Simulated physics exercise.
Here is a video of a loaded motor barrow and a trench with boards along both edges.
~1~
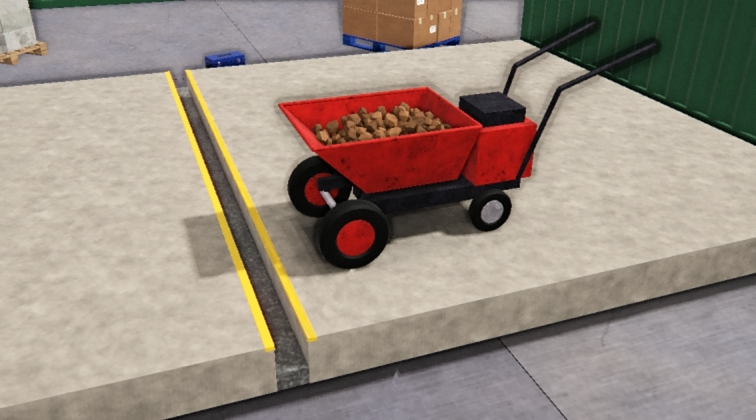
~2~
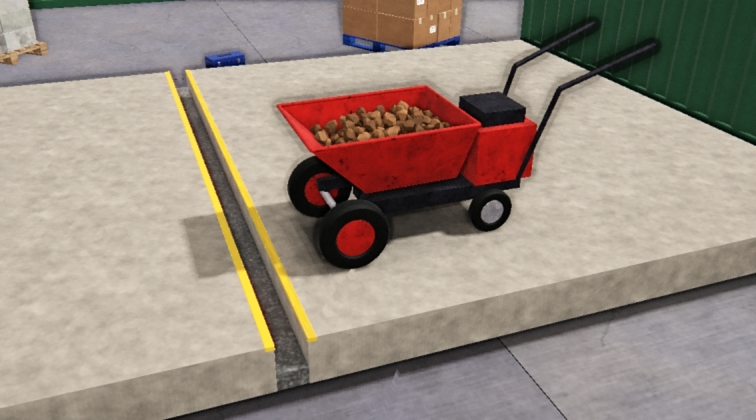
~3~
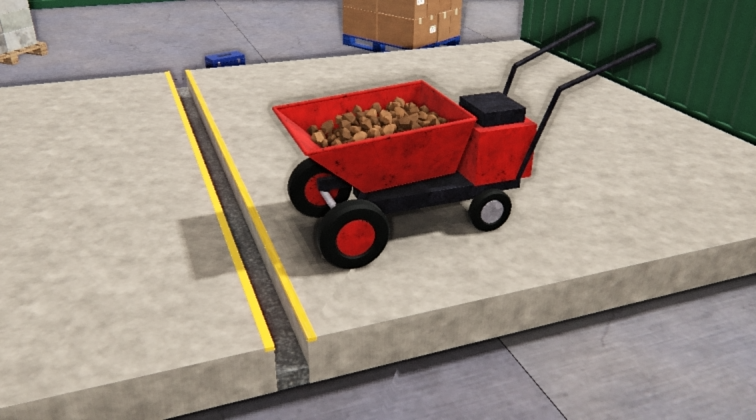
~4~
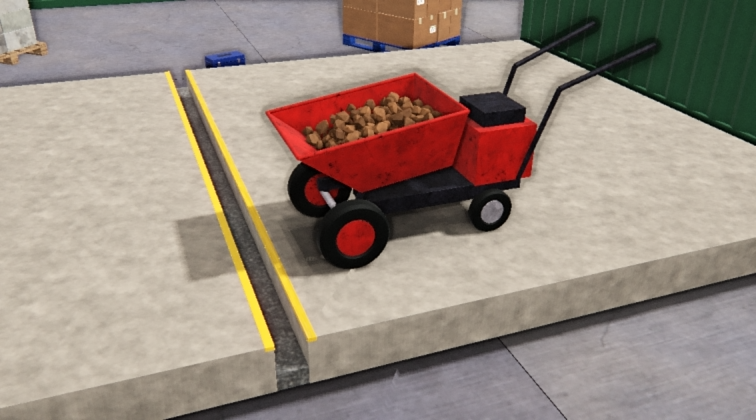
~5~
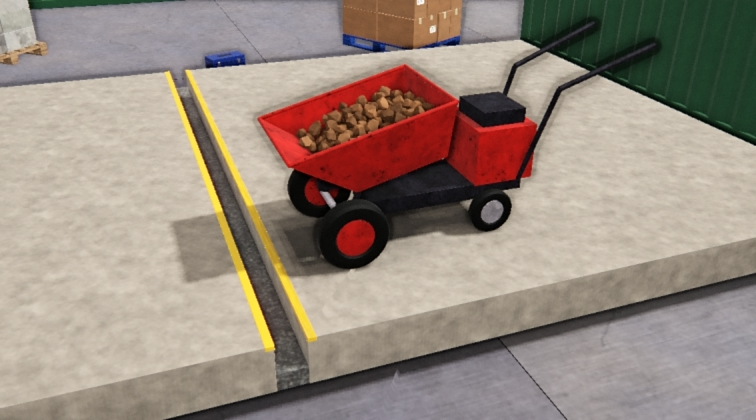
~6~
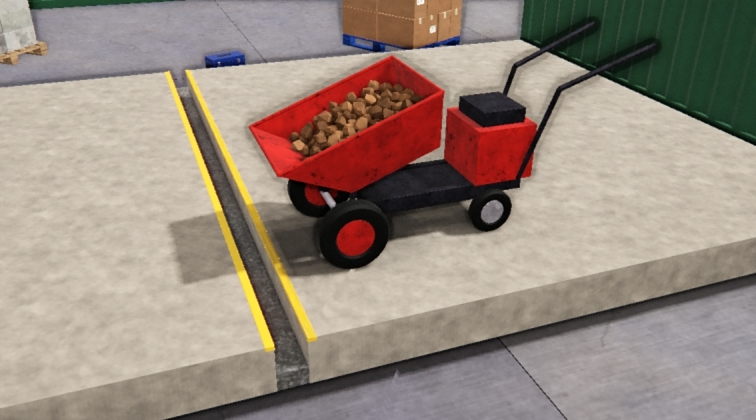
Beside a narrow trench, a red motor barrow's skip full of brown clods tilts forward to the left.
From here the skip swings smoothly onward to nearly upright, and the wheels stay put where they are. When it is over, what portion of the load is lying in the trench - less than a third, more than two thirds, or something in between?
Beneath the one-third mark.
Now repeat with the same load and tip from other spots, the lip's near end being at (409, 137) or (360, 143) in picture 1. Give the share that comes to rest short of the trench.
That comes to some 40 in a hundred for the first try and some 10 in a hundred for the second.
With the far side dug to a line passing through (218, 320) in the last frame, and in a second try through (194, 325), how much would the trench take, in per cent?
Respectively, 60 % and 80 %.
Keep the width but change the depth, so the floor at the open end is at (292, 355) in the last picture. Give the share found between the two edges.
Something close to 0 per cent.
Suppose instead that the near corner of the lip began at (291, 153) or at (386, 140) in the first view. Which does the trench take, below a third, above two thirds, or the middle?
For the first position, less than a third; for the second, between a third and two thirds.
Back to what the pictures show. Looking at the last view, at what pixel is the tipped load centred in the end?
Roughly at pixel (174, 261).
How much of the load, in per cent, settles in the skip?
Roughly 15 per cent.
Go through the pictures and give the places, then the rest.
The first picture shows lip of the skip at (313, 150), level; top of the load at (393, 123), clay clods; first edge of the trench at (296, 304); far edge at (257, 312), the trench under half as wide as the skip, and about as deep as wide.
The second picture shows lip of the skip at (312, 151), tipped barely; top of the load at (392, 122).
The third picture shows lip of the skip at (306, 154), tipped barely; top of the load at (401, 123).
The fourth picture shows lip of the skip at (299, 159), tipped a little; top of the load at (400, 117).
The fifth picture shows lip of the skip at (289, 166), tipped a little; top of the load at (405, 114).
The sixth picture shows lip of the skip at (279, 175), tipped clearly; top of the load at (394, 108); first edge of the trench at (296, 304); far edge at (257, 312).
Soon after the last picture, skip tipped steeply; all in the skip.
A little later, skip tipped right over; about two thirds in the skip; about a quarter beyond it; a stray few falling.
Later still, skip tipped right over; a small part in the skip; most beyond it.
At rest, skip tipped right over; a small part in the skip; a stray few in or heaped over the trench; most beyond it.
